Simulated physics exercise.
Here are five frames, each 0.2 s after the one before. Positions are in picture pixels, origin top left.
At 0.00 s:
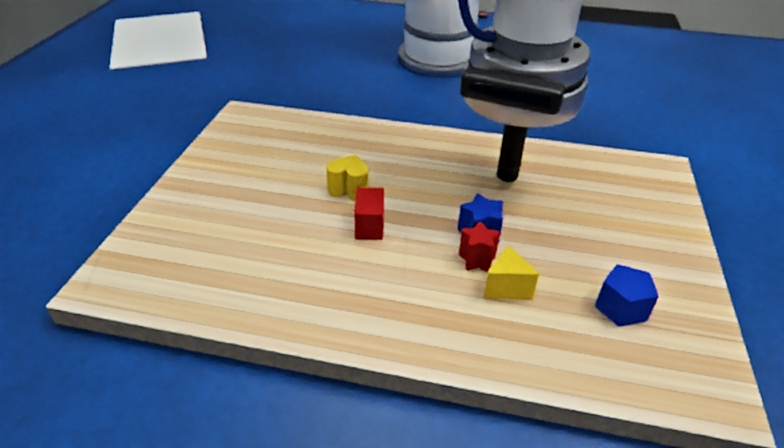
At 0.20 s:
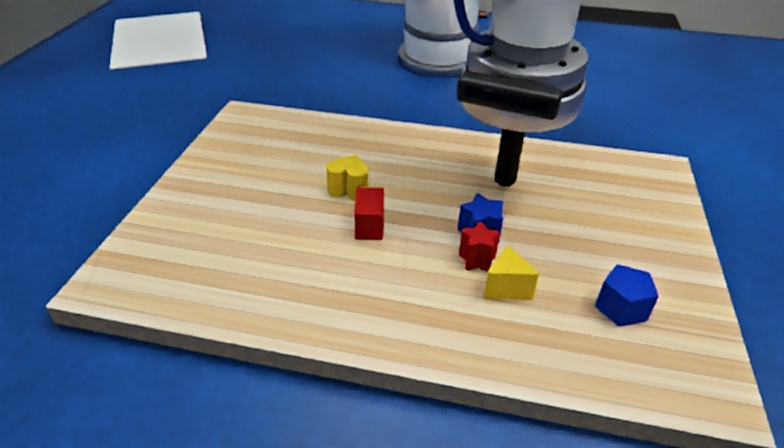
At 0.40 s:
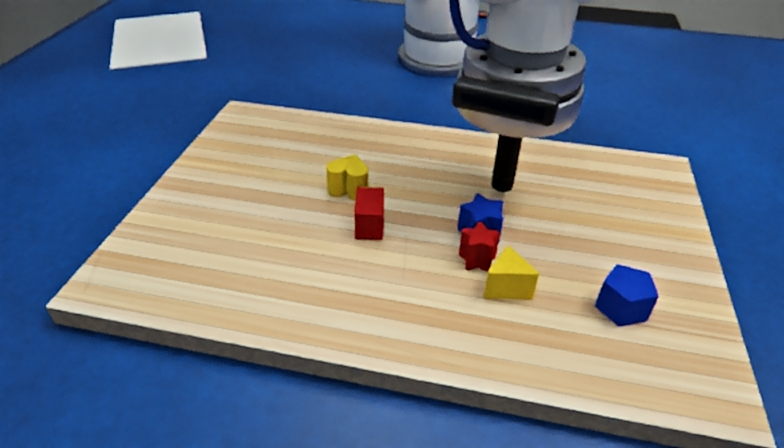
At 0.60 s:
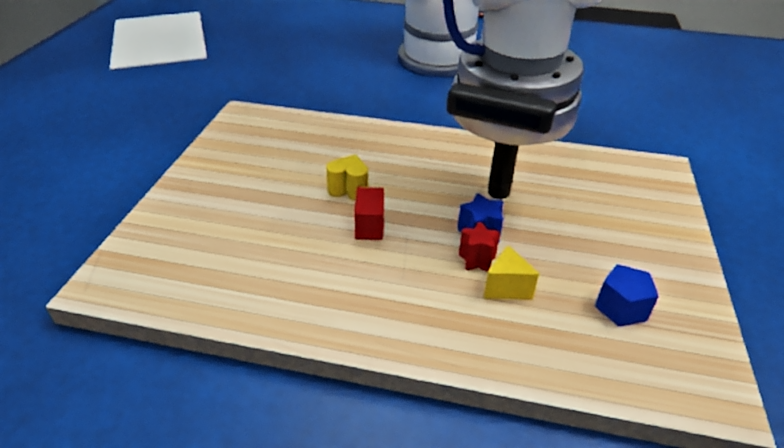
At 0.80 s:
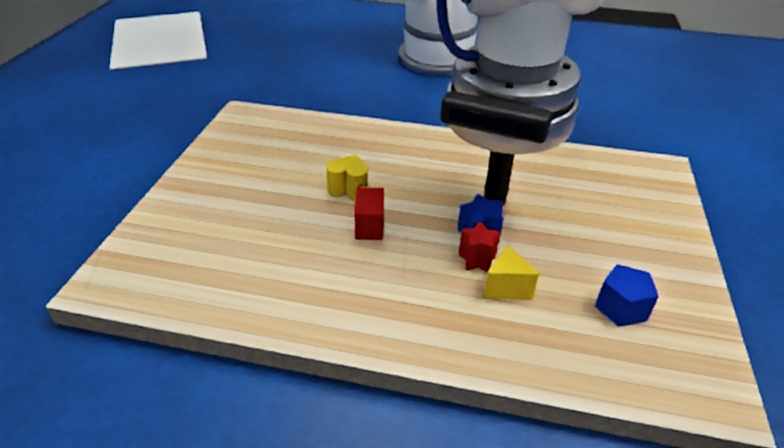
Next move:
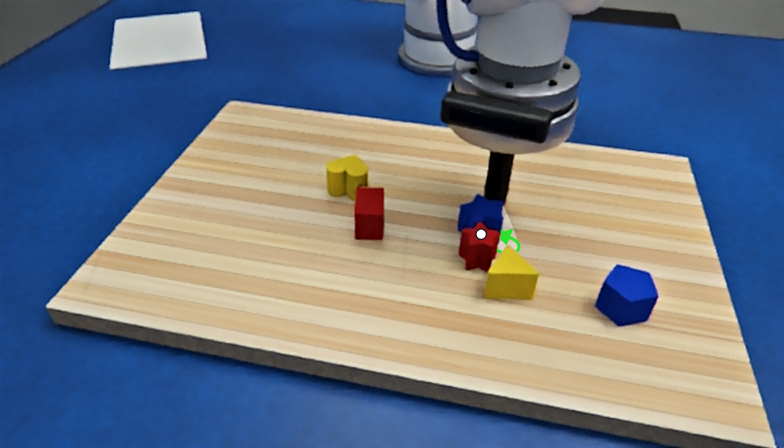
A robot arm with a black rod moves slowly forward and slightly left over a wooden board, drawing close behind the blue star-shaped block, while the red, yellow and blue blocks on the board all stay still.
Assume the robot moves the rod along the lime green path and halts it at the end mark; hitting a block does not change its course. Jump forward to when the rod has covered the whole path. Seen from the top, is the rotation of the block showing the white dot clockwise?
Answer: No.
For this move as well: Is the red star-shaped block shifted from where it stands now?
I expect so.
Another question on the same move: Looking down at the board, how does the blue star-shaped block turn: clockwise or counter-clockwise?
Its spin: Clockwise.
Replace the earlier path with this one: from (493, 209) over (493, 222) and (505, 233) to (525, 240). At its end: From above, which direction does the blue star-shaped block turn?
From above, it looks like the blue star-shaped block goes clockwise.
The line goes from (493, 209) through (501, 226) to (506, 245); the dot is on the red star-shaped block.
The first path, step by step. Halfway along, rod at (502, 219); blue star-shaped block at (483, 212), turned 25° clockwise.
At the end, rod at (508, 238); red star-shaped block at (473, 240), turned 25° anticlockwise; blue star-shaped block at (482, 218), turned 70° clockwise; yellow triangle unmoved.
